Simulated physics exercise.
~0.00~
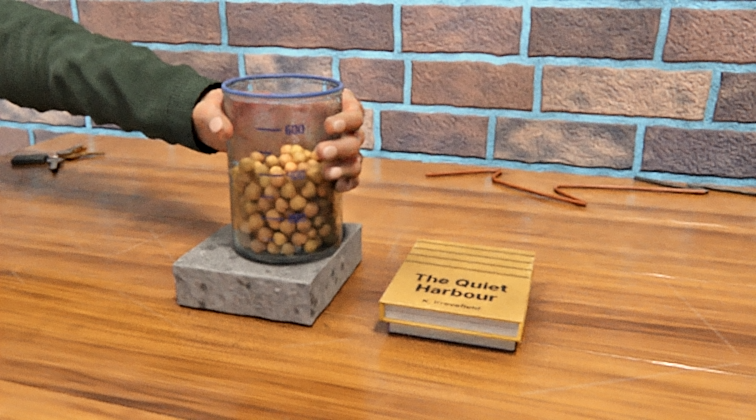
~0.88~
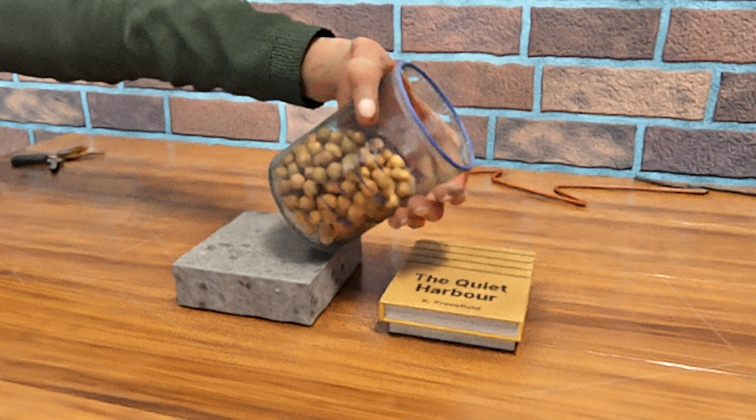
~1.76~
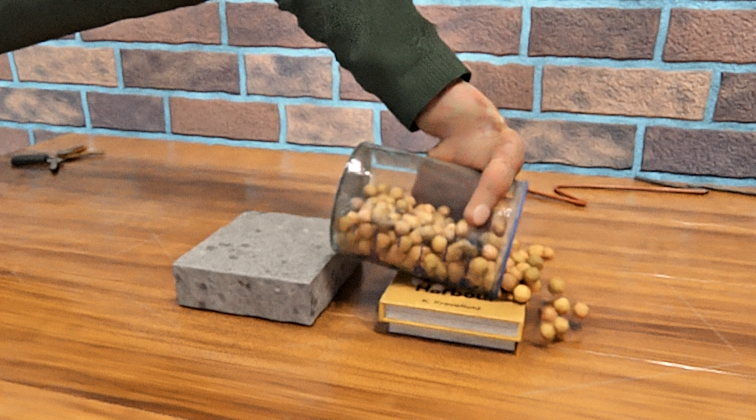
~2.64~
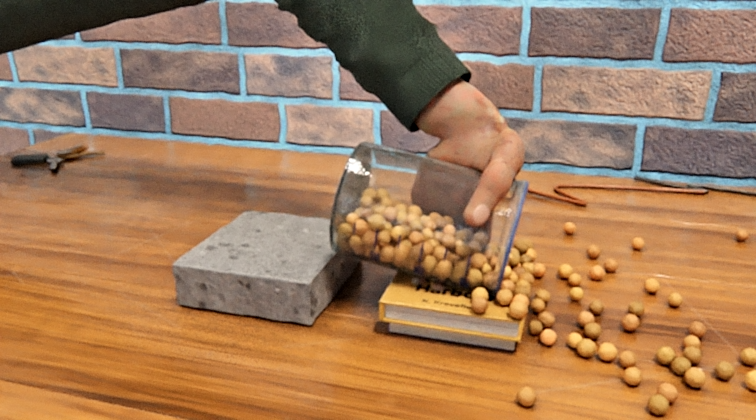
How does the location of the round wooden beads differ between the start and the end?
At the start the beads are all inside the upright beaker on the stone block. By the end they are farther to the right, with some still in the tipped beaker over the book and others scattered across the table.
